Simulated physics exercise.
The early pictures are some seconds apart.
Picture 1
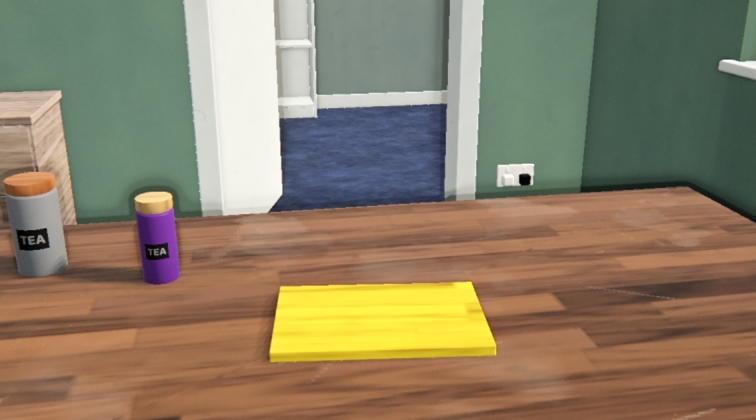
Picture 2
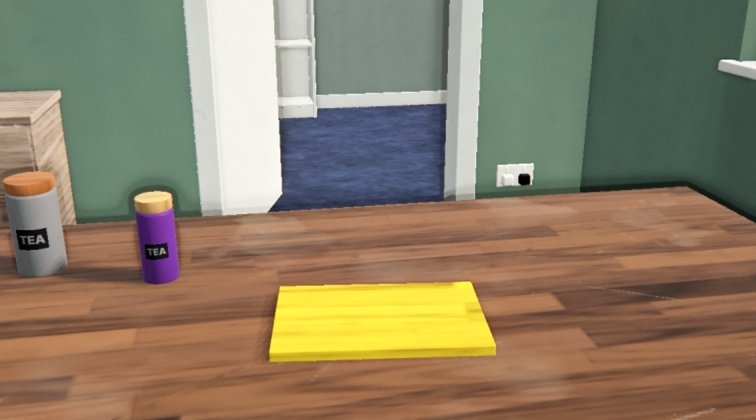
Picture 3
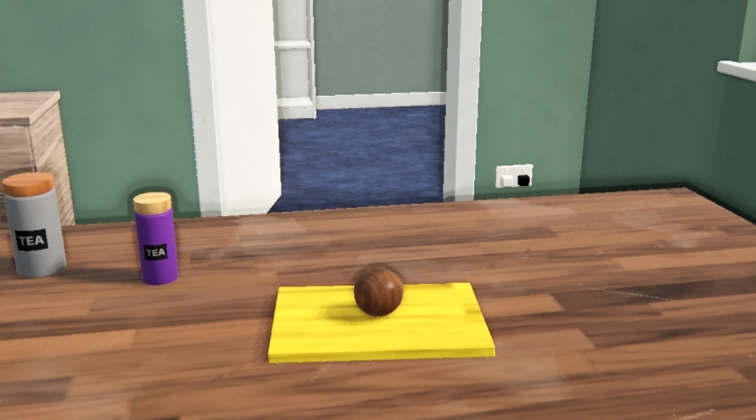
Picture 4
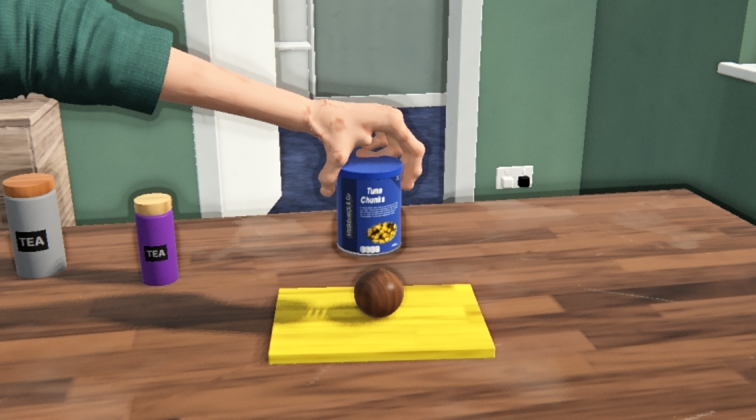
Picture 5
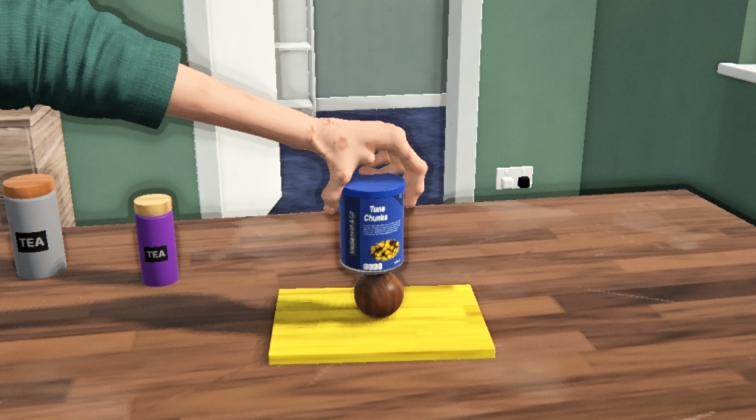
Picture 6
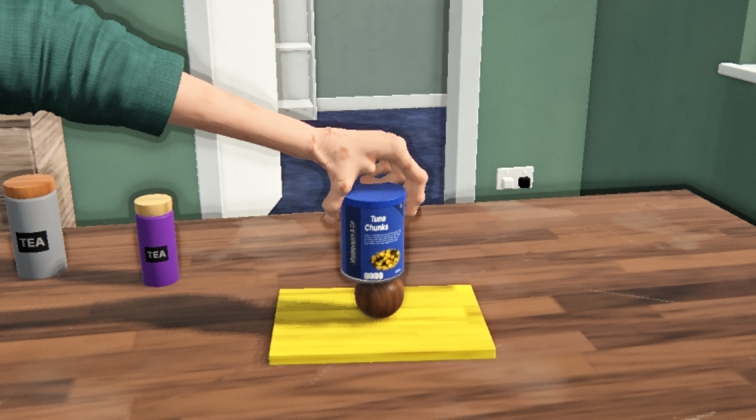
A hand lowering a blue tuna tin onto a brown ball that appeared on a yellow board, beside two tea jars.
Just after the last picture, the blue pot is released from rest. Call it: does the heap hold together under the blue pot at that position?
It falls apart.
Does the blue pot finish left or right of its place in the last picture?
Leftwards.
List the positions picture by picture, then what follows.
In the first frame, the last thing is not in view yet; yellow board (380, 319).
In the second frame, the last thing is not in view yet; grey jar (36, 224).
In the third frame, the last thing is not in view yet; yellow board (378, 320).
The fourth frame shows still above its spot; blue pot (369, 205); grey jar (35, 225).
The fifth frame shows still above its spot; blue pot (372, 222); yellow board (379, 322).
The sixth frame shows in place under the hand; blue pot (372, 232); grey jar (36, 226).
Then, 0.40 s past the last view, blue pot rocked 58° from its first pose near (332, 250).
Then, 0.50 s past the last view, blue pot now fallen.
Then, 0.70 s past the last view, nothing new.
Finally, fallen, blue pot; the other 4 still in place. Final places as the last picture's camera would see them, blue pot near (301, 291). The pile comes apart.
